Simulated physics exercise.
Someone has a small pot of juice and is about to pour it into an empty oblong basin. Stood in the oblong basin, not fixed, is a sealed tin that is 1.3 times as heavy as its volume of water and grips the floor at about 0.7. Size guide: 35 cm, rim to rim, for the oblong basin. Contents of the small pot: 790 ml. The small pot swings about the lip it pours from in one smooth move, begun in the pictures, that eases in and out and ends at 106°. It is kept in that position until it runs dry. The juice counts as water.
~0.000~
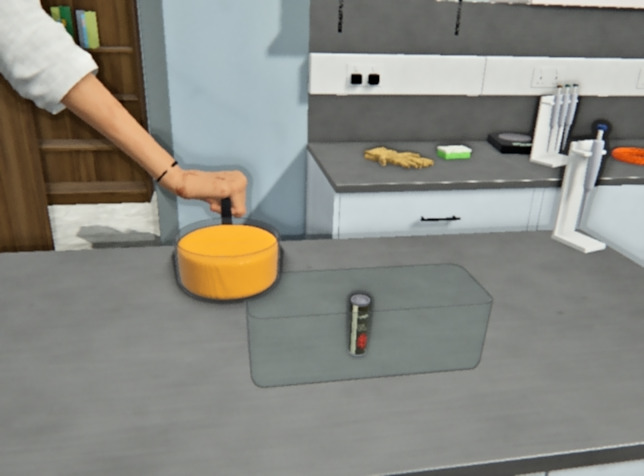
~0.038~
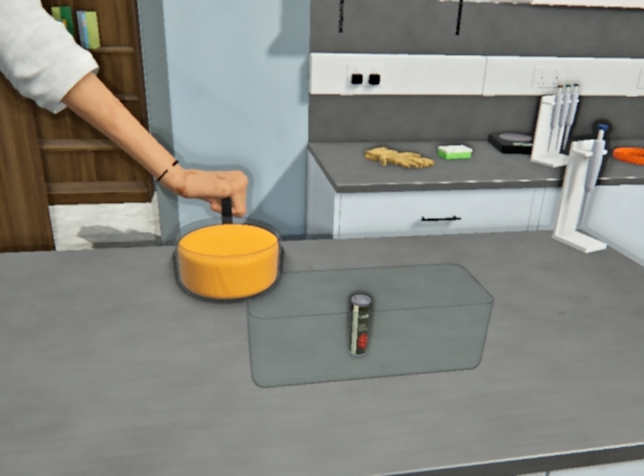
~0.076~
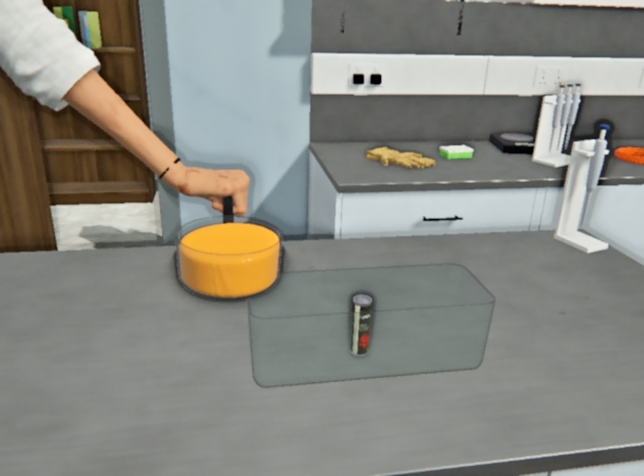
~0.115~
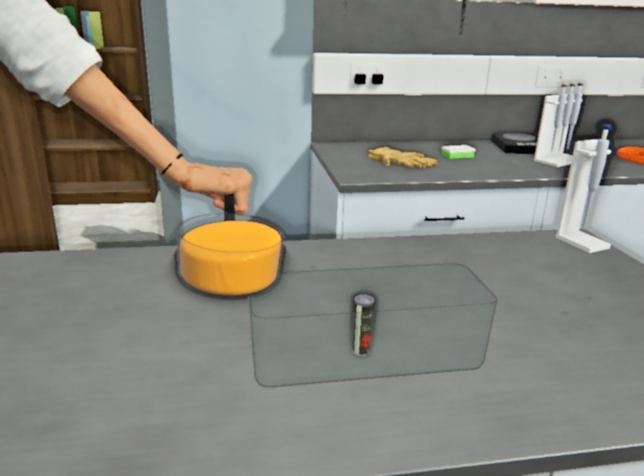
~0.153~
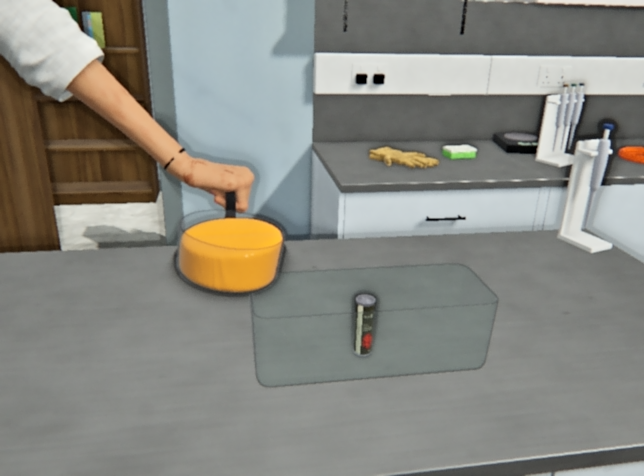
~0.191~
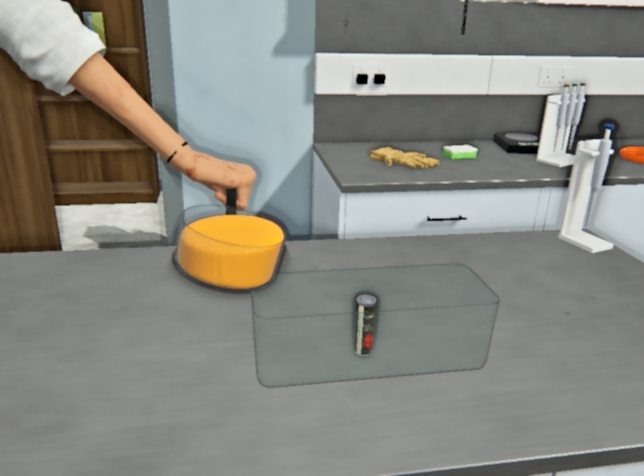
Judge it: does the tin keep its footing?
No: It comes down.
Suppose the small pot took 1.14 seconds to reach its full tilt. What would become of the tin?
The tin tips over.
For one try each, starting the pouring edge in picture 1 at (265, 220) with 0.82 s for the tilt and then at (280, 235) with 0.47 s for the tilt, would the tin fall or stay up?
In the first try it comes down; in the second it comes down.
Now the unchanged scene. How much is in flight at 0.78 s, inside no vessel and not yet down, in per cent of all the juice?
Near 12 percent.
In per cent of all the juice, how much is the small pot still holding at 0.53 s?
52 %.
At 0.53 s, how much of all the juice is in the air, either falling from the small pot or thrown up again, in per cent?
Close to 38 per cent, I'd say.
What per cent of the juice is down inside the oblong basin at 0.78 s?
Roughly 84 per cent.
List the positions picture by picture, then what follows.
It leans 0°; its right rim is at (279, 235); the juice meets the walls at (177, 244) and (277, 239); the oblong basin's rim runs from (246, 297) to (477, 283); the tin's top is at (360, 302), in the first frame.
It leans 1°; its right rim is at (280, 235); the juice meets the walls at (178, 243) and (277, 239), in the second frame.
It leans 2°; its right rim is at (281, 235); the juice meets the walls at (179, 242) and (279, 237), in the third frame.
It leans 5°; its right rim is at (283, 235); the juice meets the walls at (181, 240) and (280, 235), in the fourth frame.
It leans 9°; its right rim is at (284, 235); the juice meets the walls at (181, 236) and (282, 232), in the fifth frame.
It leans 14°; its right rim is at (284, 235); the juice meets the walls at (180, 232) and (283, 231), in the sixth frame.
By 0.53 s the tilt is 77° and 51 per cent is still to pour; the tin stands where it began.
By 0.78 s the tilt is 105° and 6 per cent is still to pour; the tin leans 26°.
By 1.04 s the tilt is 106° and 0 per cent is still to pour; the tin lies on its side.
By 1.32 s the tilt is 106° and 0 per cent is still to pour; the tin lies on its side.
At rest the tin lies on its side.
